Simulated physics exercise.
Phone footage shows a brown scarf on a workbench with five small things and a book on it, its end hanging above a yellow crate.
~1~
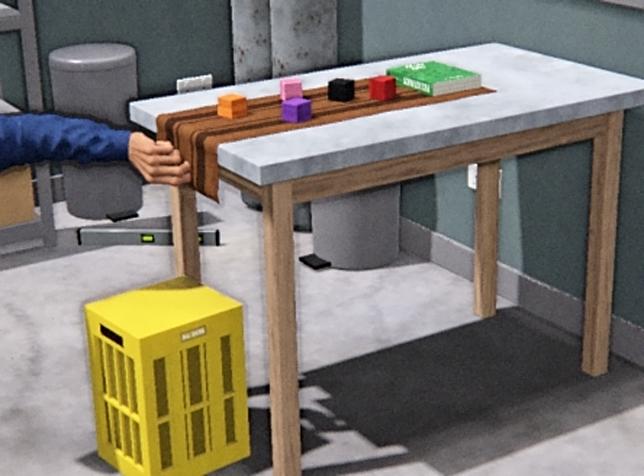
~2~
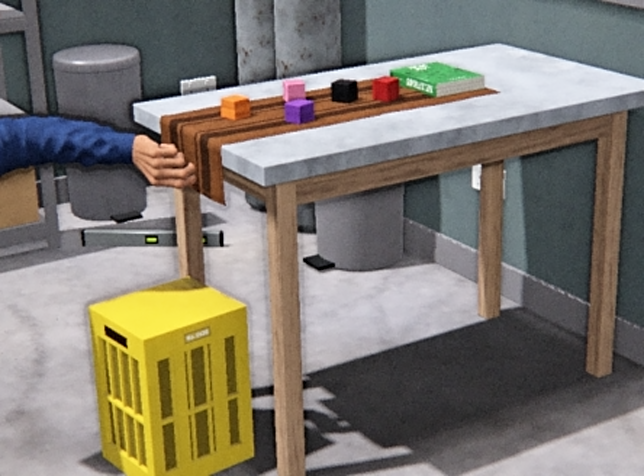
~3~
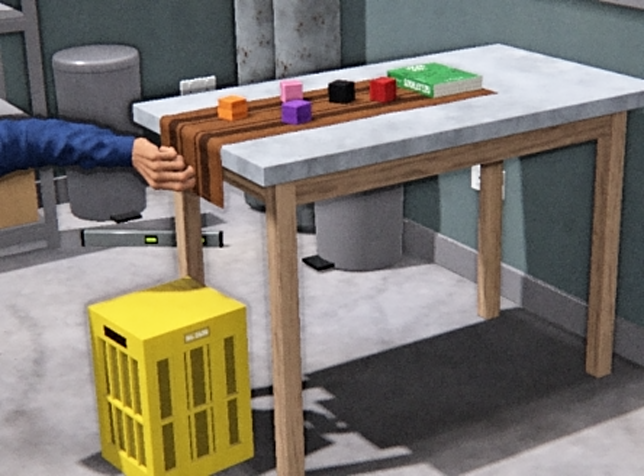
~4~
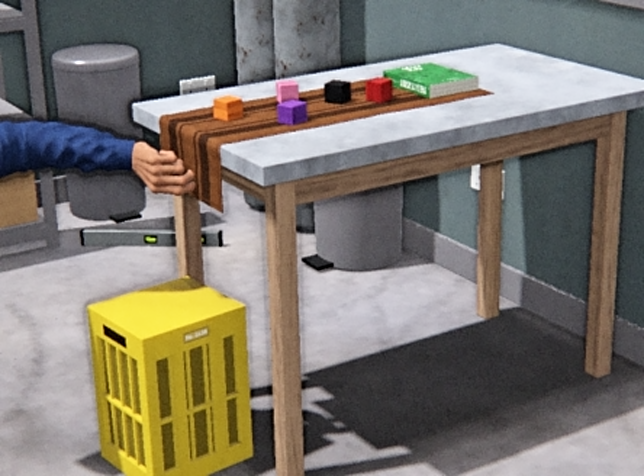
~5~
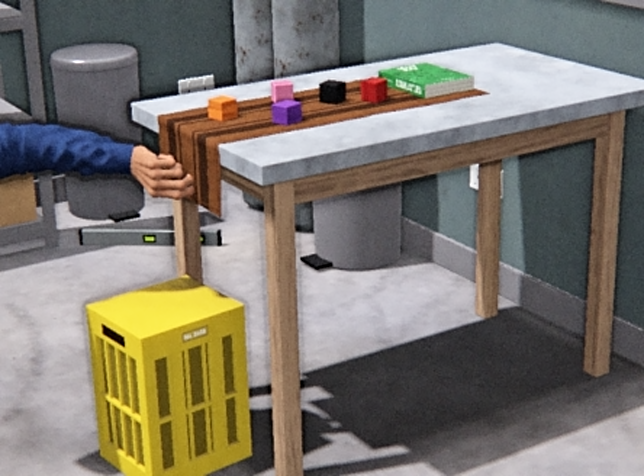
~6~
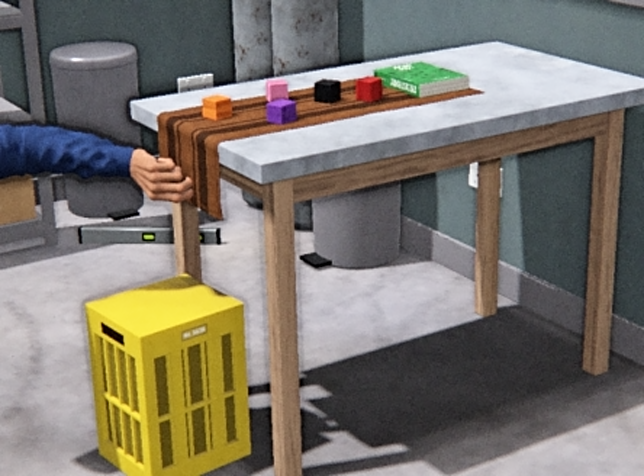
On a workbench, a hand slowly draws a brown scarf carrying cubes and a book slightly left.
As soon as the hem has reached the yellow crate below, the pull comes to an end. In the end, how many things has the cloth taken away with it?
From here the drop count reads two, plain and simple.
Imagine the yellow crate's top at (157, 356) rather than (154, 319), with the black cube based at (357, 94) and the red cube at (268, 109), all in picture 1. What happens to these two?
Final state: The black cube is still in place, the red cube is no longer up.
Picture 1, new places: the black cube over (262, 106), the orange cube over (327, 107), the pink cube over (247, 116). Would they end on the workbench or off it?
As for the black cube, it leaves the top; the orange cube, it holds its spot; the pink cube, it leaves the top.
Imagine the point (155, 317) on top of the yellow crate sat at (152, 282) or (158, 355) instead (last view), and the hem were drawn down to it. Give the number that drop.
It would be 1 and 3.
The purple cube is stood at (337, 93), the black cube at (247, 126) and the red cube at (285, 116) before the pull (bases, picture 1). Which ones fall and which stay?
So the purple cube stays aboard, the black cube leaves the top, and the red cube leaves the top.
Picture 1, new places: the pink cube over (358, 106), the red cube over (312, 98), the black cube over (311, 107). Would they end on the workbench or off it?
As for the pink cube, it stays aboard; the red cube stays aboard; the black cube stays aboard.
Soon after, hem near (192, 264); orange cube gone.
After that, hem on the crate; orange cube and purple cube gone.
In the end, hem on the crate; orange cube and purple cube gone. It carries off two.
